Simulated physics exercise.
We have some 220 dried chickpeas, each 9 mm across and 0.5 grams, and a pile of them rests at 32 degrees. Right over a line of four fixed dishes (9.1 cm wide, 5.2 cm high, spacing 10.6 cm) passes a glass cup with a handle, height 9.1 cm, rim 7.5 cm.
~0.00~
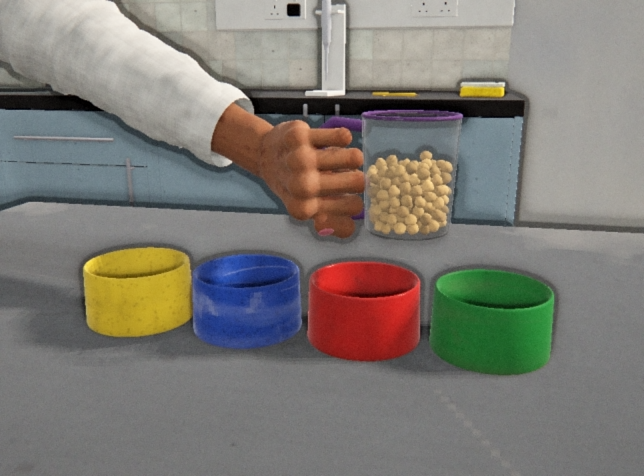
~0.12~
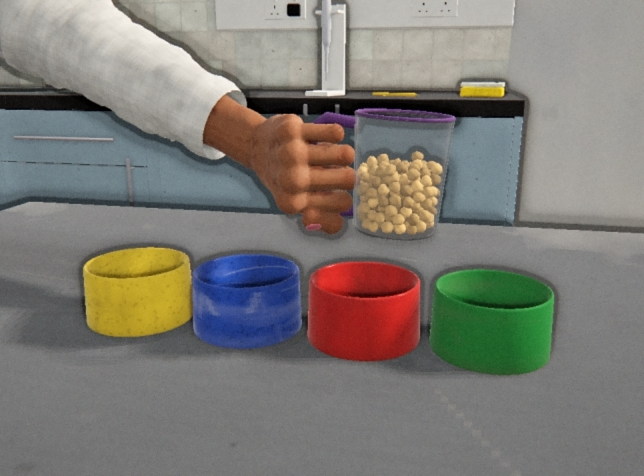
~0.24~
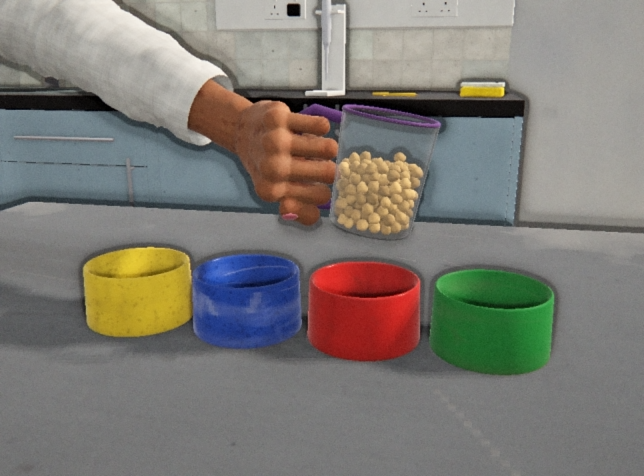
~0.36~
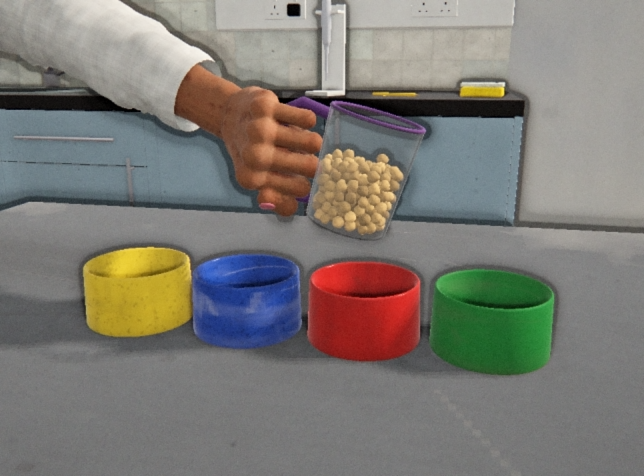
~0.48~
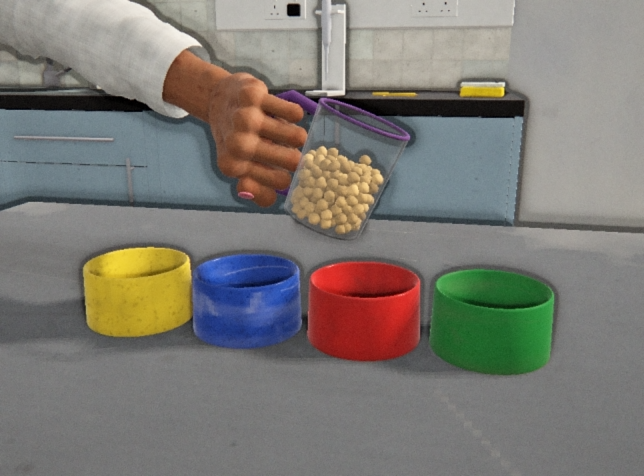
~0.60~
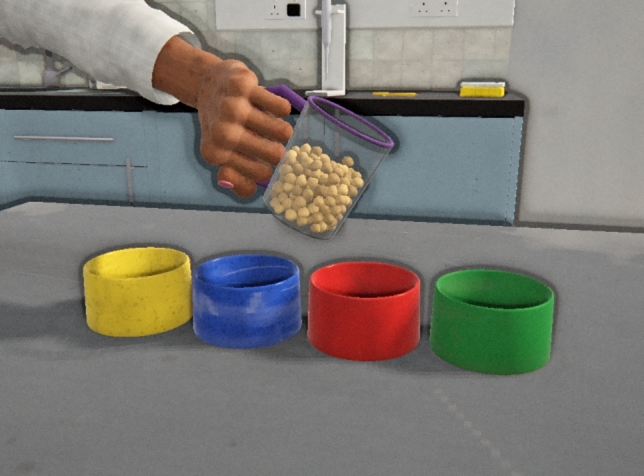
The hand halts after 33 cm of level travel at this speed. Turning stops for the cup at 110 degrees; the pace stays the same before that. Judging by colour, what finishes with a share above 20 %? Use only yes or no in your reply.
Red dish: No; blue dish: No; green dish: No; yellow dish: Yes; counter: No.
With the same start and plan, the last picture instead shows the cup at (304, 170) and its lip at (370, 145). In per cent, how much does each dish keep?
Red 0; blue 0; green 0; yellow 100.
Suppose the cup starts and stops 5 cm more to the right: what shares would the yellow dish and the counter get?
Yellow 40; counter 10.
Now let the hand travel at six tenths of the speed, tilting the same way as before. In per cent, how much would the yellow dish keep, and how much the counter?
Yellow: 0; counter: 10.
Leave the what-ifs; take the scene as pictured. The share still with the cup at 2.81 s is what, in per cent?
About 10 percent of the load.
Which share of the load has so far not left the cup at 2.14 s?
About 80 %.
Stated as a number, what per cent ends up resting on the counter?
10 %.
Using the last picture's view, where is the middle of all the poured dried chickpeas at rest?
After settling, the middle sits near (140, 297).
After 1.53 s, tilt 78 degrees; cup holds 100 %.
After 2.14 s, tilt 109 degrees; cup holds 80 %, yellow 10 %.
Then, at 2.81 s, tilt 110 degrees; cup holds 10 %, yellow 80 %.
In the end, at 3.6 s, red 0 %, blue 0 %, green 0 %, yellow 90 %, counter 10 %.
